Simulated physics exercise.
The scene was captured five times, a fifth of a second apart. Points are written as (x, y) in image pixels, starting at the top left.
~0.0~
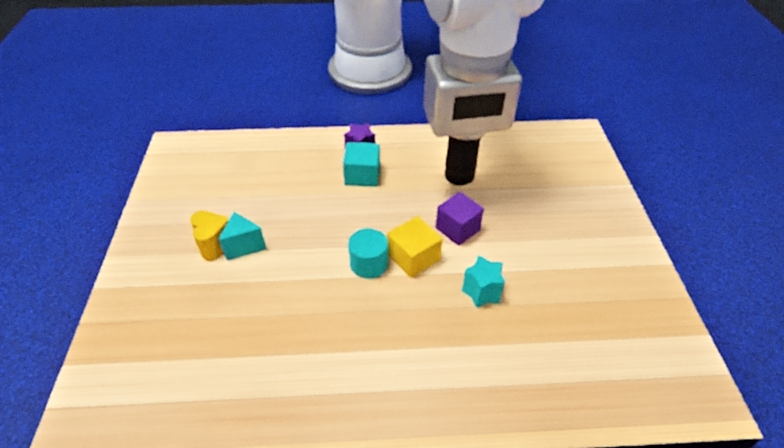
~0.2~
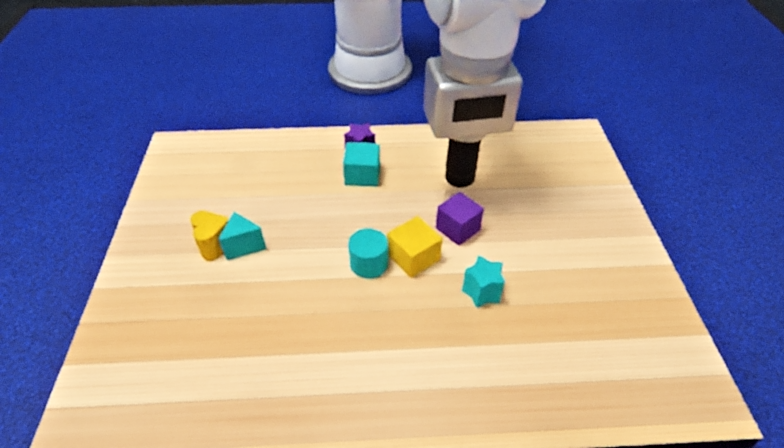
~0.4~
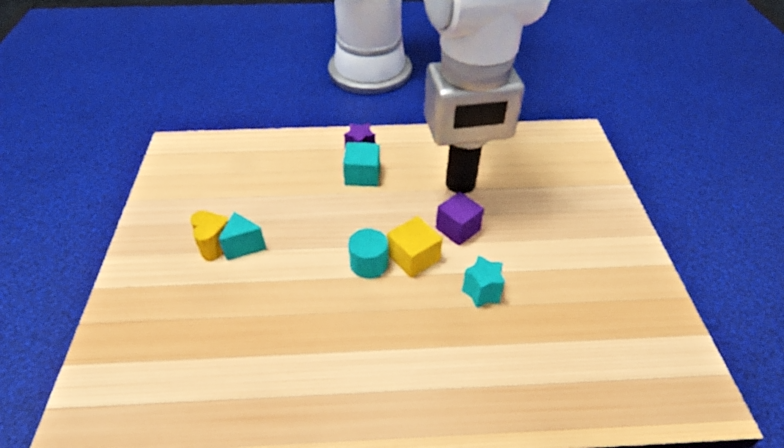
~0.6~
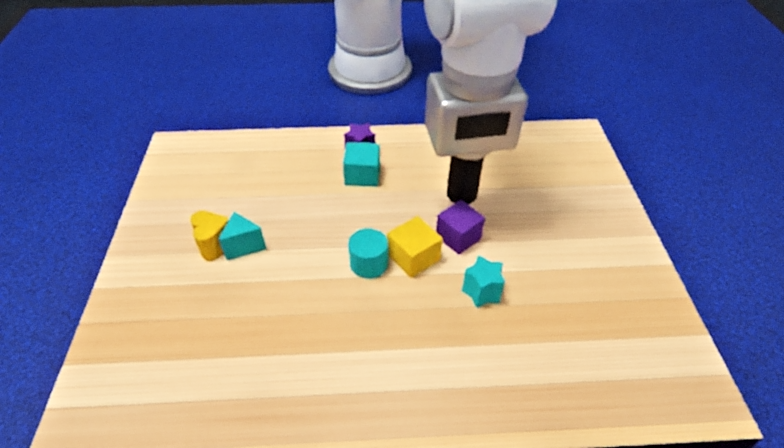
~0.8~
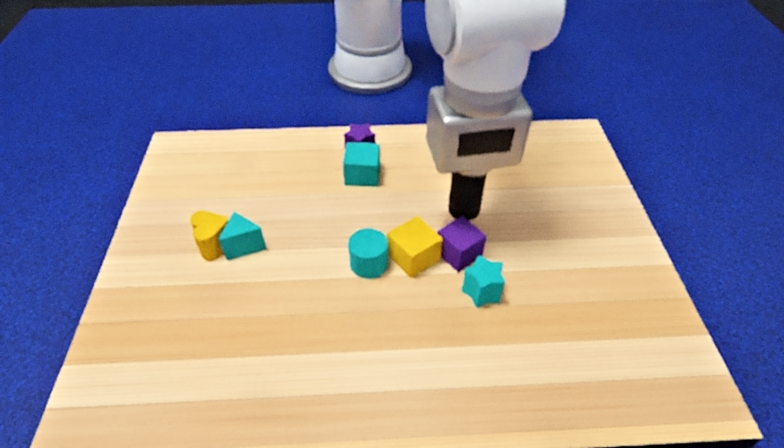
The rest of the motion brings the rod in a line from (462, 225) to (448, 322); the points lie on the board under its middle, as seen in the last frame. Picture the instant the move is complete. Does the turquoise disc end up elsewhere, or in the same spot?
Left in place.
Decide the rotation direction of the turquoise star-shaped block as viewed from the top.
Prediction: Counterclockwise.
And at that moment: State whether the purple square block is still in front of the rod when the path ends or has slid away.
The rod should keep driving it forward.
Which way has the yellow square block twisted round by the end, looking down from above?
Clockwise, from overhead.
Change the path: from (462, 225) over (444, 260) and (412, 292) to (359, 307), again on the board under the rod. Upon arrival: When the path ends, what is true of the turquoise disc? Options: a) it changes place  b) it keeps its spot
a - it changes place.
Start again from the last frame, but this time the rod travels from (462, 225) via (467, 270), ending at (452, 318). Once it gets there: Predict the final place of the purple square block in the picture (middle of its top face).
Located at (416, 304).
The first path, step by step. One third of the way, rod at (460, 241); yellow square block at (410, 241), turned 35° clockwise; purple square block at (458, 266); turquoise star-shaped block at (493, 287), turned 20° anticlockwise.
Two thirds of the way, rod at (455, 273); yellow square block at (410, 241), turned 35° clockwise; purple square block at (455, 302); turquoise star-shaped block at (502, 306), turned 85° anticlockwise.
At the end, rod at (450, 309); turquoise disc in place; yellow square block at (410, 241), turned 35° clockwise; purple square block at (459, 337), turned 45° anticlockwise; turquoise star-shaped block at (503, 310), turned 105° anticlockwise.
